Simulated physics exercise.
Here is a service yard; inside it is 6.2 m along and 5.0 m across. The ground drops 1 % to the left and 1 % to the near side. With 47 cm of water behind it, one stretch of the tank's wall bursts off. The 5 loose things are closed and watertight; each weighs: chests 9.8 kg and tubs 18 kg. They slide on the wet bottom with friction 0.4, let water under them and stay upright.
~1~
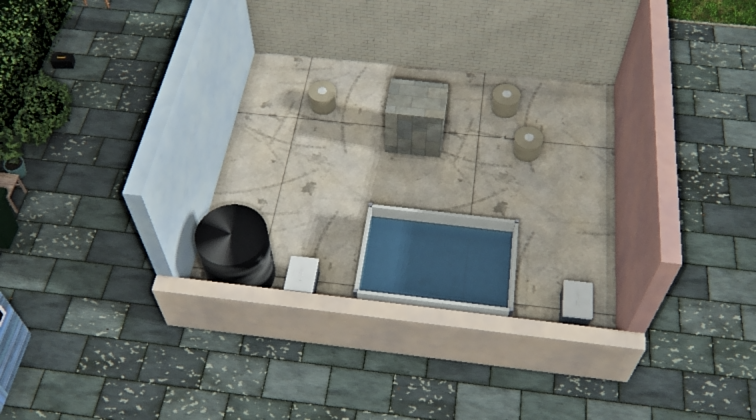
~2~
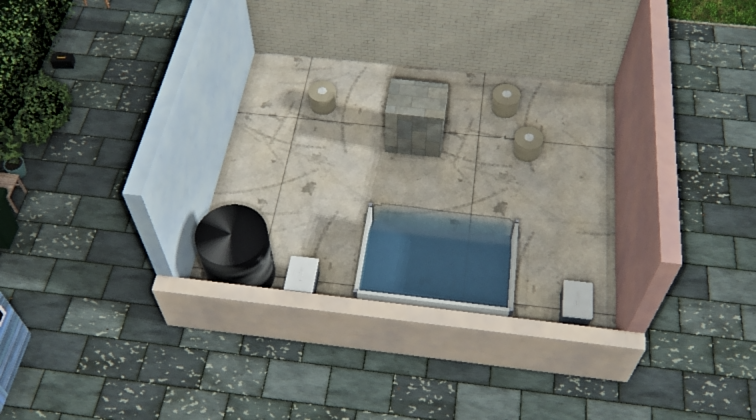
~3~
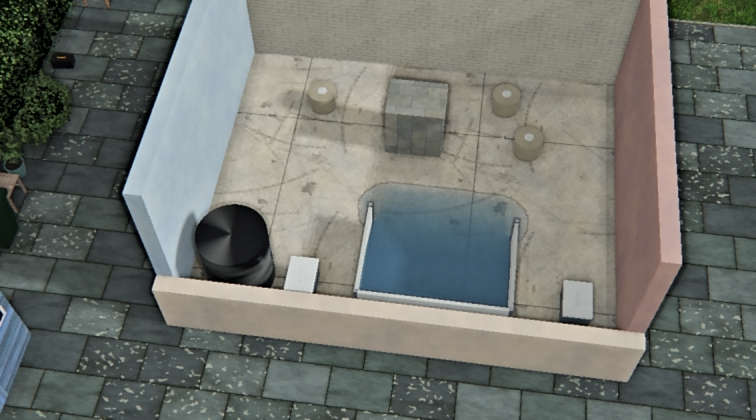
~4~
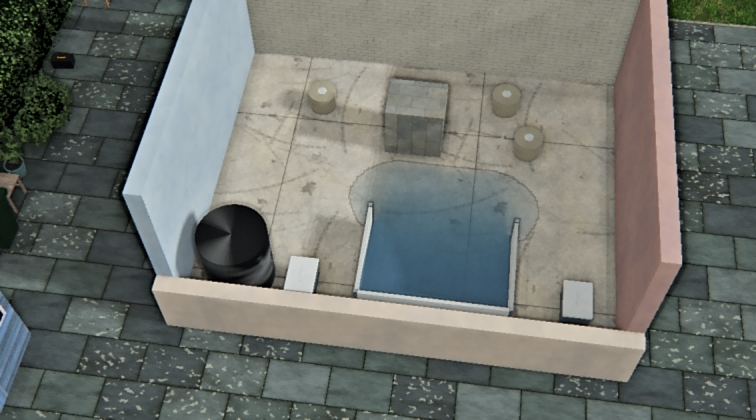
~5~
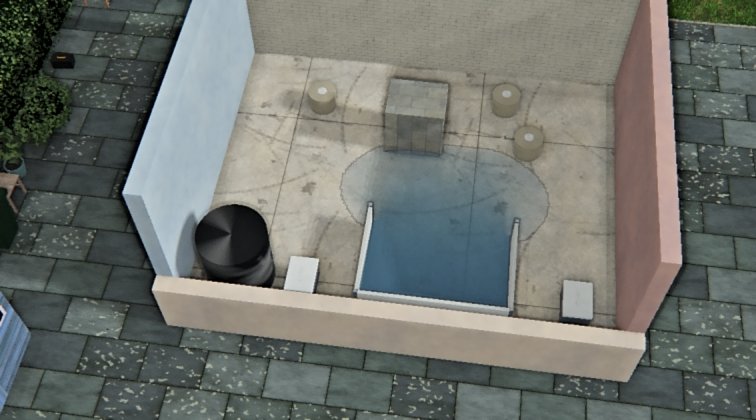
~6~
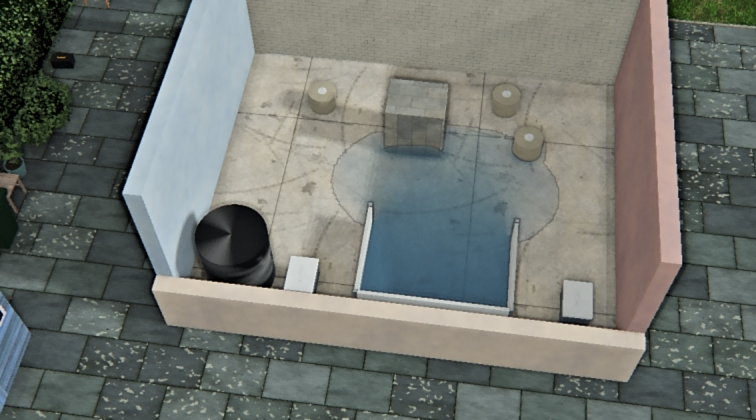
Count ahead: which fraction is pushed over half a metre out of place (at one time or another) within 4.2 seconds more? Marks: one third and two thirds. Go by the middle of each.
Share: From one to two thirds.
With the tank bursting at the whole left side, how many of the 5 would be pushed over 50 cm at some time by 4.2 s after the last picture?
Then 1.
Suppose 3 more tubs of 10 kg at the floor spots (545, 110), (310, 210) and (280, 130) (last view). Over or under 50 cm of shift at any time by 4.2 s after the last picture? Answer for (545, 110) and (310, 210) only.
In turn: Over, under.
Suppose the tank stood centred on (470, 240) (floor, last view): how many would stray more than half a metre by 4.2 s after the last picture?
In that case 2 of them.
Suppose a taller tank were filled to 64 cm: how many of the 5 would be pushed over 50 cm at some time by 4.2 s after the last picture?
Then 3.
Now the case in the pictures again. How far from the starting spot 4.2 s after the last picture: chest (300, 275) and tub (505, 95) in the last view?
In turn: 0 cm, 140 cm.
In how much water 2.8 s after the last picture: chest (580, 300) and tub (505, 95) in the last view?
About 0 and 17 cm.
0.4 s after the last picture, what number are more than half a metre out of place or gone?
0 of them.
Then, 0.4 s after the last picture 0 of 5 are over 50 cm from their spots; 0 afloat.
Then, 1.5 s after the last picture 2 of 5 are over 50 cm from their spots; 0 afloat.
Then, 2.8 s after the last picture 2 of 5 are over 50 cm from their spots; 2 afloat.
Then, 4.2 s after the last picture 2 of 5 are over 50 cm from their spots, and 2 have been at some point; 0 afloat.
